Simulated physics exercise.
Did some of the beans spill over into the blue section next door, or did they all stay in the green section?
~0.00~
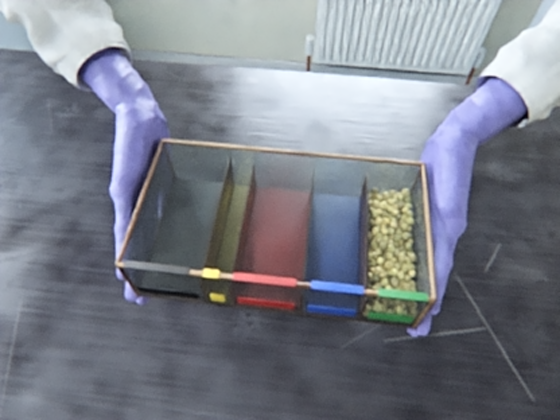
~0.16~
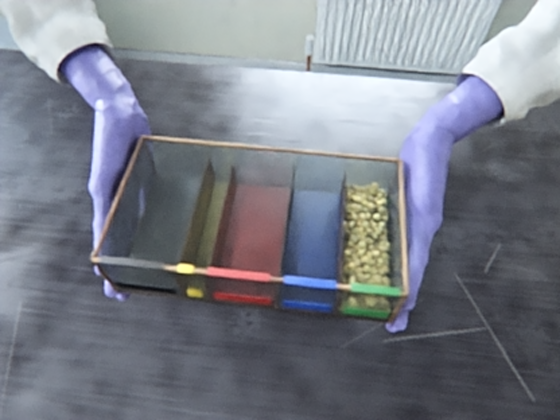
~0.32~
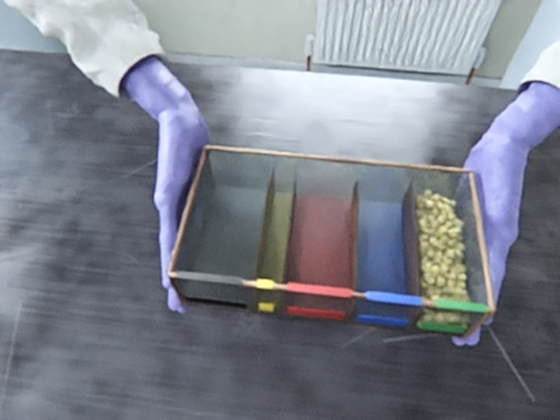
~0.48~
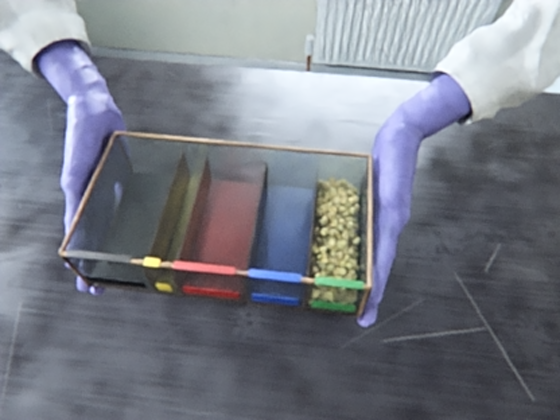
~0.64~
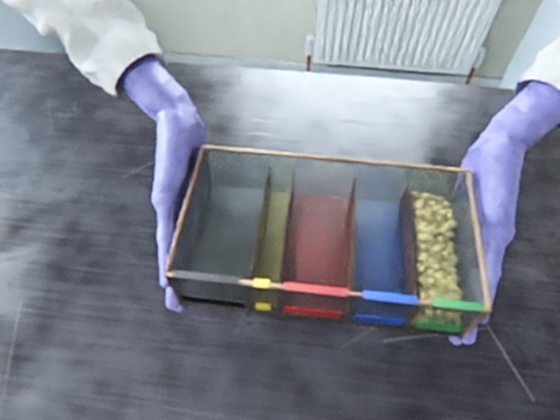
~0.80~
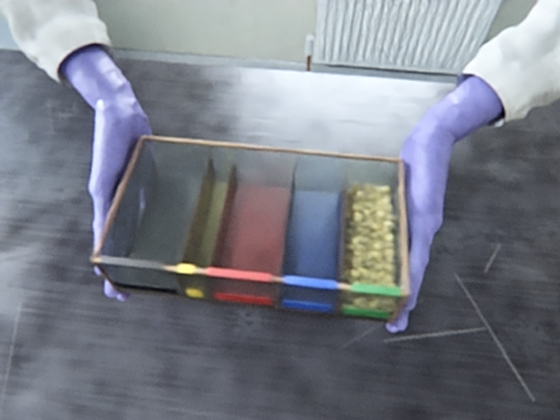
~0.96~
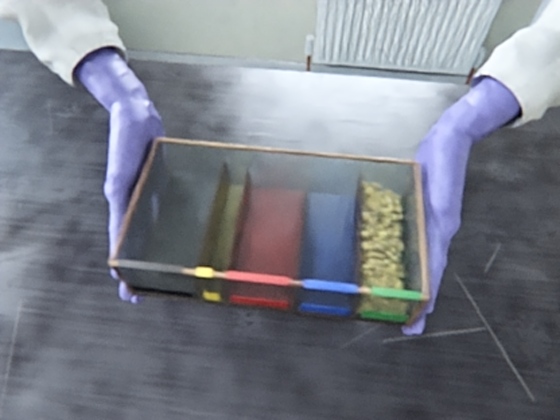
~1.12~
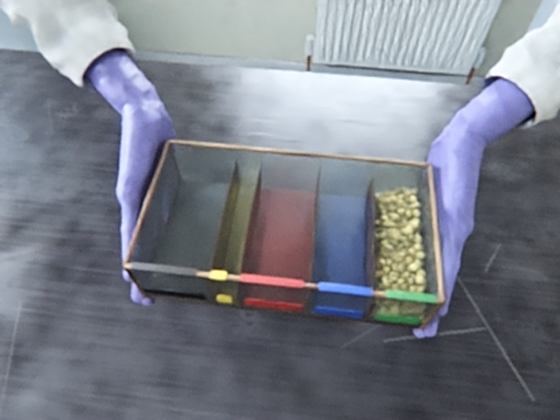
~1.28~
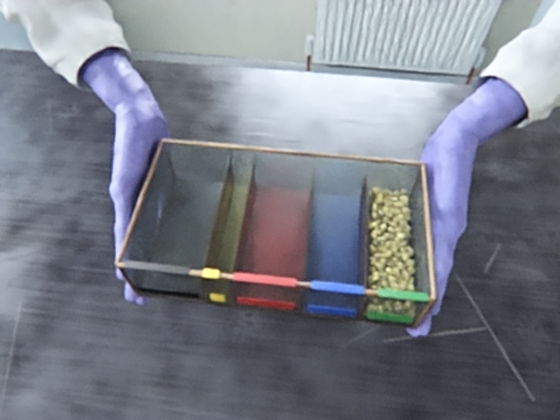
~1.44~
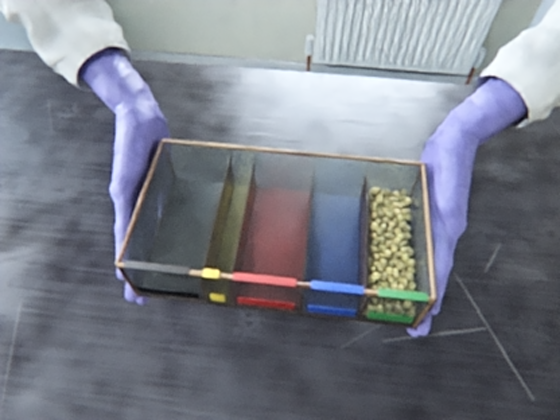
They all stayed in the green section, and the black, yellow, red and blue sections were still empty when the shaking stopped.
A pair of purple-gloved hands held a clear divided box above a dark table and shook it left and right several times, then held it still, with all the pale beans still in the green section at the right end.
